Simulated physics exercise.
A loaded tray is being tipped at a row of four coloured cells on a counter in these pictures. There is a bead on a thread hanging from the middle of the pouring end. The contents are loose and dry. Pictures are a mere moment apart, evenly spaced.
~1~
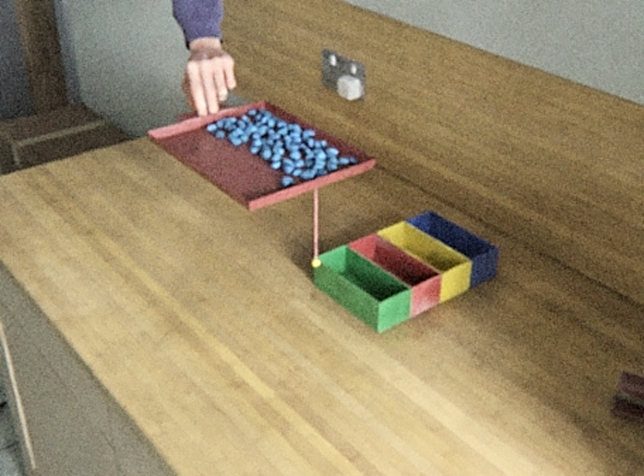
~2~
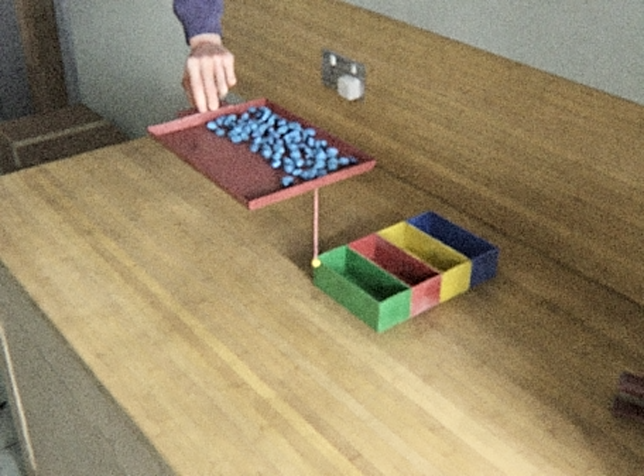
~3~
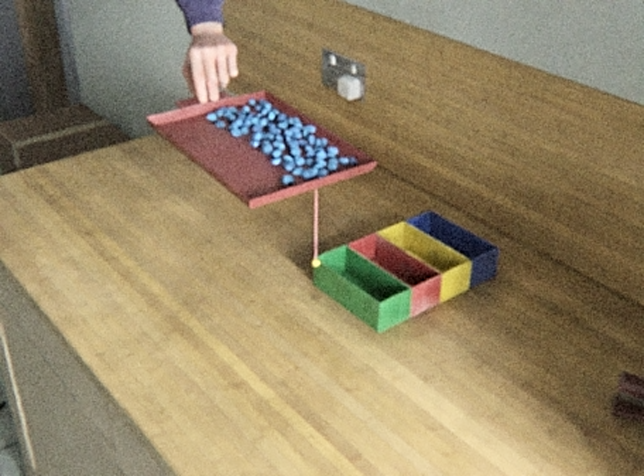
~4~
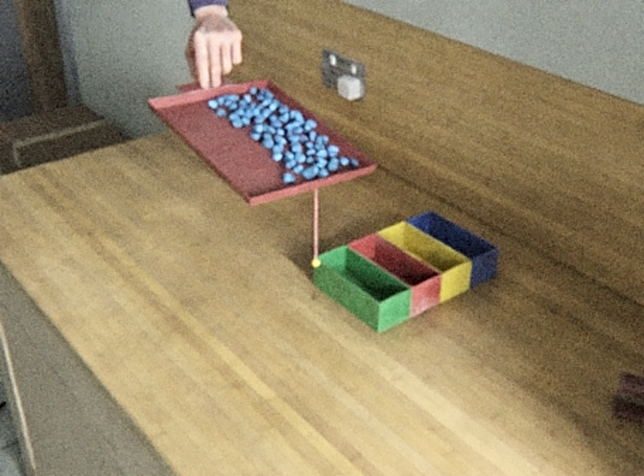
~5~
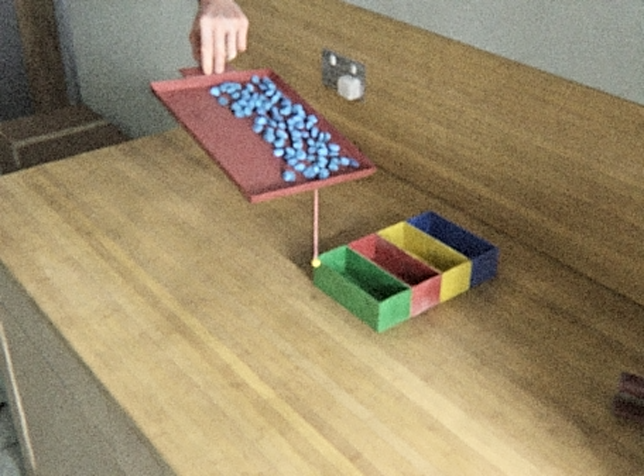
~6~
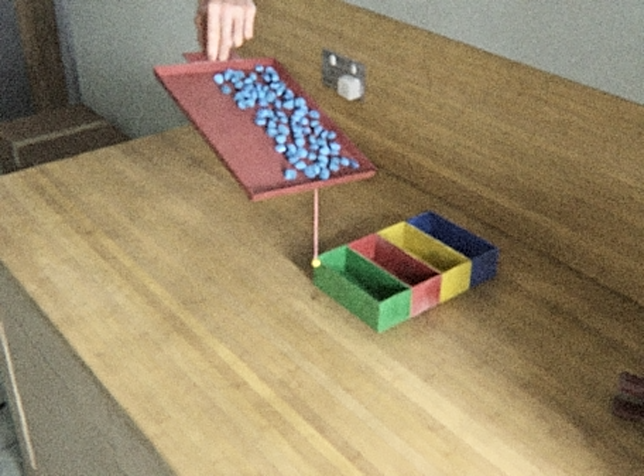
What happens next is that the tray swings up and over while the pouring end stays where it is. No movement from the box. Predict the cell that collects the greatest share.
The red cell collects the greatest share.
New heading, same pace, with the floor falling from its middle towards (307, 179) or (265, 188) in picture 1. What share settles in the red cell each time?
The share is 20 per cent in the first and 0 per cent in the second.
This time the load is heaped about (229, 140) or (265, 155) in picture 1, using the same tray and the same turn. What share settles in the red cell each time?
In order, 60 per cent then 50 per cent.
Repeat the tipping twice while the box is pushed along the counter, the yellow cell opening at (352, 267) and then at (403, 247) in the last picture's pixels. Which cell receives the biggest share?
The cell in blue, then the red one.
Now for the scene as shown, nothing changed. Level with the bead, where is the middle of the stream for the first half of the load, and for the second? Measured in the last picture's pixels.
The opening part goes through (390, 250); what follows goes through (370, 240).
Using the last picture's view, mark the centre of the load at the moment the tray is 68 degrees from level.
Near the pixel (354, 164).
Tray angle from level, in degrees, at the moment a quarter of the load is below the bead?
That would be about 80 degrees from level.
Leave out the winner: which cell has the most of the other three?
The green one.
Just after the last frame, tray tipped steeply; the larger part on the tray; about a tenth falling or outside the box.
A moment on, tray tipped past a quarter turn; roughly two thirds in the red cell; roughly a quarter in the green cell; just a few in the yellow cell; about a tenth falling or outside the box.
Further on, tray tipped past a quarter turn; roughly two thirds in the red cell; roughly a quarter in the green cell; just a few in the yellow cell; just a few falling or outside the box.
When it is over, tray tipped past a quarter turn; roughly two thirds in the red cell; roughly a quarter in the green cell; just a few in the yellow cell; not one in the blue cell; just a few outside the box.
